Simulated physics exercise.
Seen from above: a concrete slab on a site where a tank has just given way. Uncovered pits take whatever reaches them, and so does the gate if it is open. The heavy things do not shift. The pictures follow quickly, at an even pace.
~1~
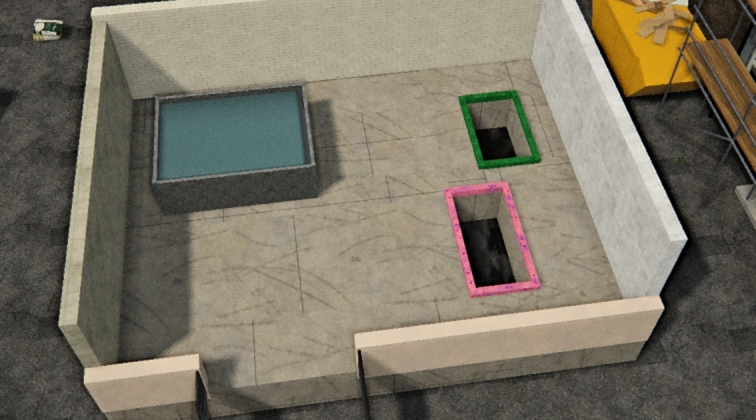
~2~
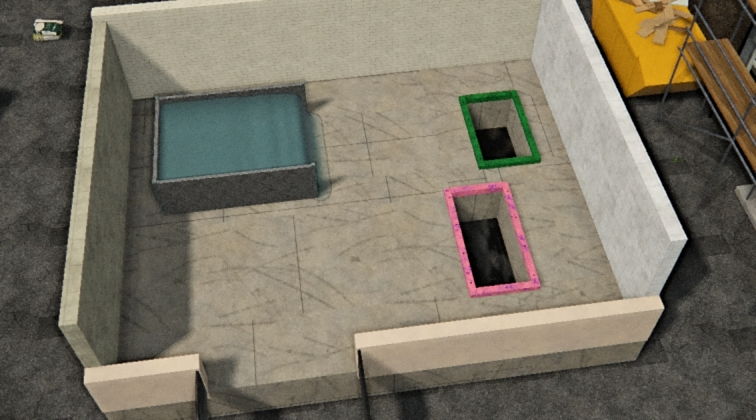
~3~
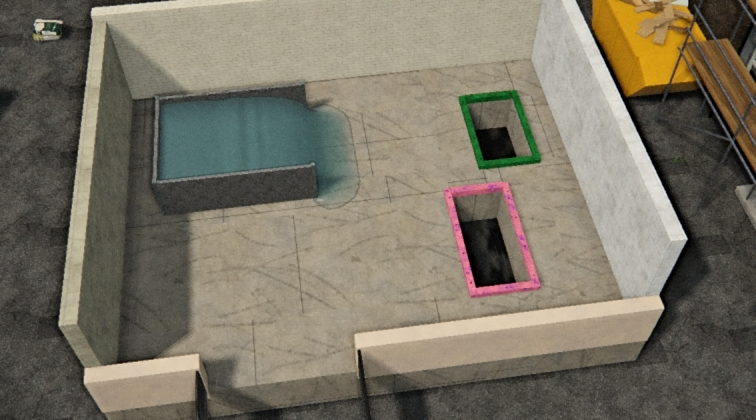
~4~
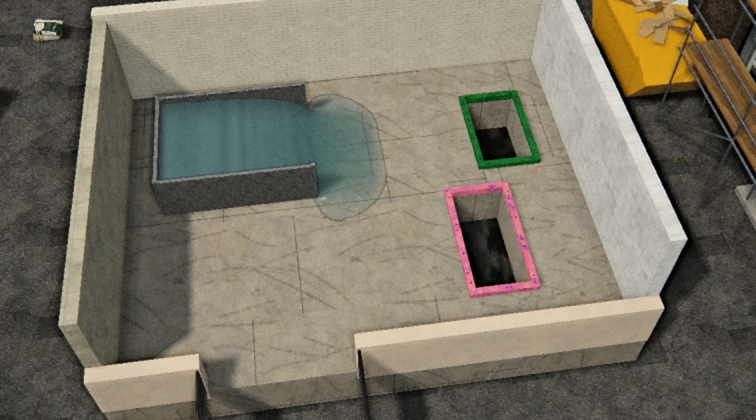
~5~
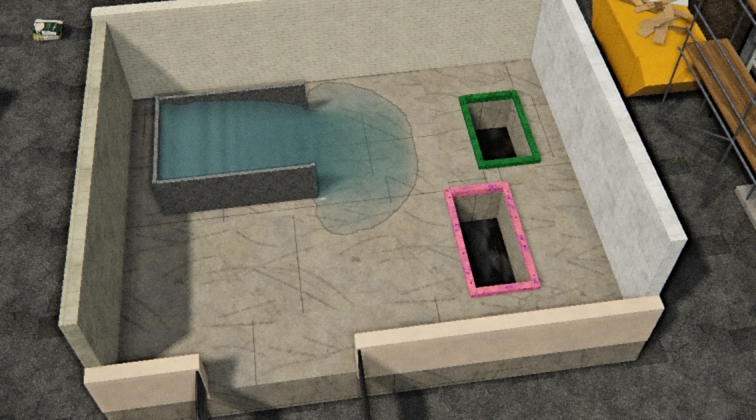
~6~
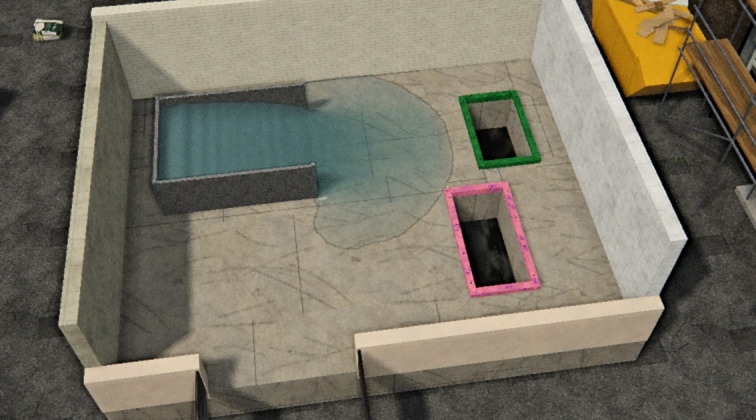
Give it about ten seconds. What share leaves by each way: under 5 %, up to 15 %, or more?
In the end: The gate takes under 5 %; the green pit takes over 15 %; the pink pit takes from 5 to 15 %.
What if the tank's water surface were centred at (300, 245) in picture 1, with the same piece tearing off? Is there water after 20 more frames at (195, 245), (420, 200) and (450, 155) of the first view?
In that order: Free of water, covered, wet.
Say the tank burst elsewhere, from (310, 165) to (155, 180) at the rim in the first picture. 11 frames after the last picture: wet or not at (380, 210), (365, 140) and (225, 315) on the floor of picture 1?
In that order: Dry, not flooded, awash.
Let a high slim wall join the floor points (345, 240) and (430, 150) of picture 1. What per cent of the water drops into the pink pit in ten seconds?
In per cent: Pink 0.
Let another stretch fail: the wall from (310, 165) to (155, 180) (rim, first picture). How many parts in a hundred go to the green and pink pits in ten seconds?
Parts in a hundred: Green 0, pink 0.
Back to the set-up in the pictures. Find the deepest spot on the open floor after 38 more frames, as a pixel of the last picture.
Near (569, 319).
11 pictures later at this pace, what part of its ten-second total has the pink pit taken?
Close to 35 %.
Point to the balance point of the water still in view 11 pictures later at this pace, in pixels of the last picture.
Around (336, 152).
A moment on, water covers 35 % of the floor; the gate 0 %, the green pit 4 %, the pink pit 1 %.
Next, water covers 40 % of the floor; the gate 0 %, the green pit 11 %, the pink pit 3 %.
Then, water covers 50 % of the floor; the gate 0 %, the green pit 20 %, the pink pit 7 %.
Later, water covers 65 % of the floor; the gate 0 %, the green pit 26 %, the pink pit 9 %.
In the end, water covers 90 % of the floor; the gate 2 %, the green pit 27 %, the pink pit 10 %.
